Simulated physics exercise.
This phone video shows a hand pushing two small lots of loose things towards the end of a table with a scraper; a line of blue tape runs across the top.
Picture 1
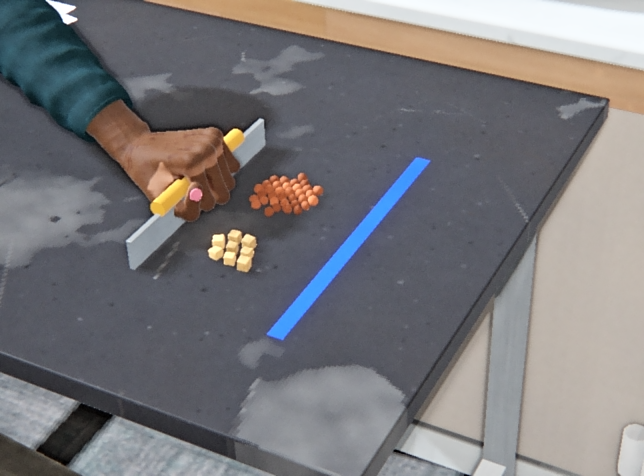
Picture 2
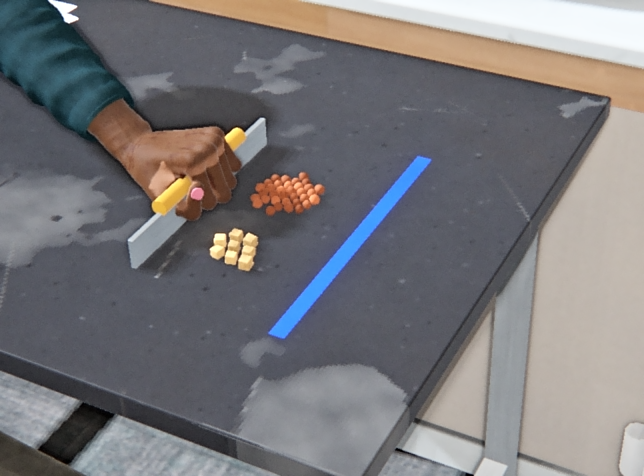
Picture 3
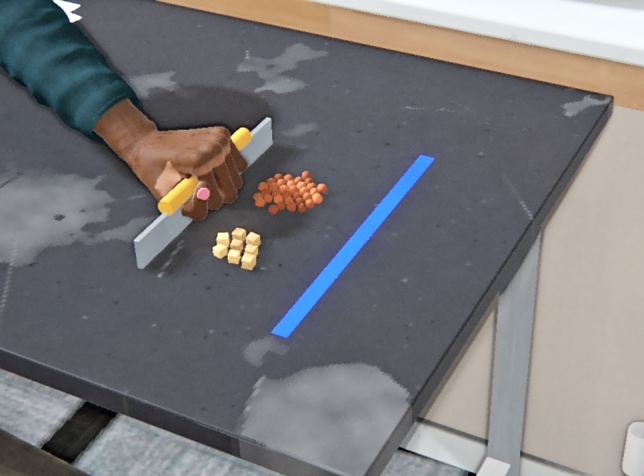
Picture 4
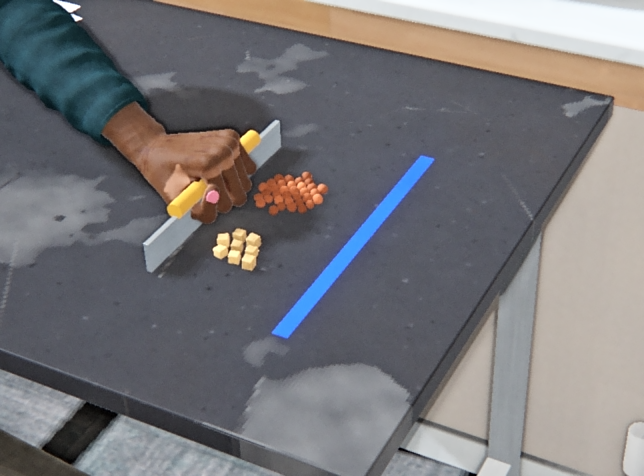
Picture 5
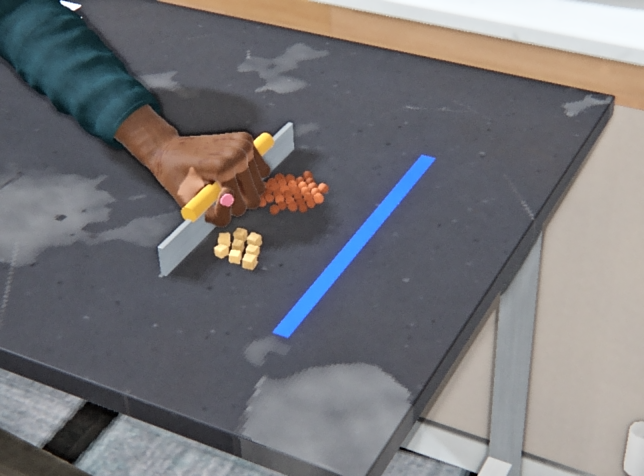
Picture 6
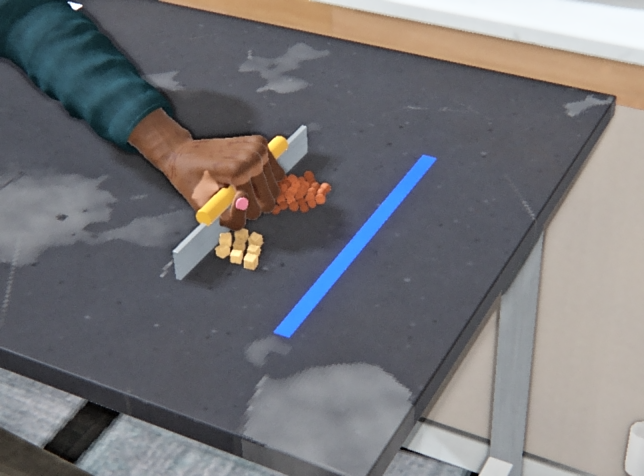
A hand slides a scraper right, up against small wooden cubes and reddish clay pellets.
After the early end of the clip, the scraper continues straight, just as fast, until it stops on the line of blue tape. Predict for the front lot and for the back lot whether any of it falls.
At the end, the front lot has none fall off; the back lot has none fall off.
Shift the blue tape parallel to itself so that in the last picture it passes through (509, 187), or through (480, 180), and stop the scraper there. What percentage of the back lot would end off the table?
Try 1 gives 10 percent, try 2 gives 0 percent.
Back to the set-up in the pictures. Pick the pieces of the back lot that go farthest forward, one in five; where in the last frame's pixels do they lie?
Roughly (421, 223).
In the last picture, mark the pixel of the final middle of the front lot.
I'd say it's centred close to (341, 282).
Then, 0.38 s after the last picture, scraper still moving, near (307, 201); front lot all on the table, its front near (294, 273); back lot all on the table, its front near (373, 210).
Then, 0.78 s after the last picture, scraper stopped at the blue tape; front lot all on the table, its front near (364, 271); back lot all on the table, its front near (430, 223).
At rest, scraper stopped at the blue tape; front lot all on the table, its front near (364, 271); back lot all on the table, its front near (431, 224).
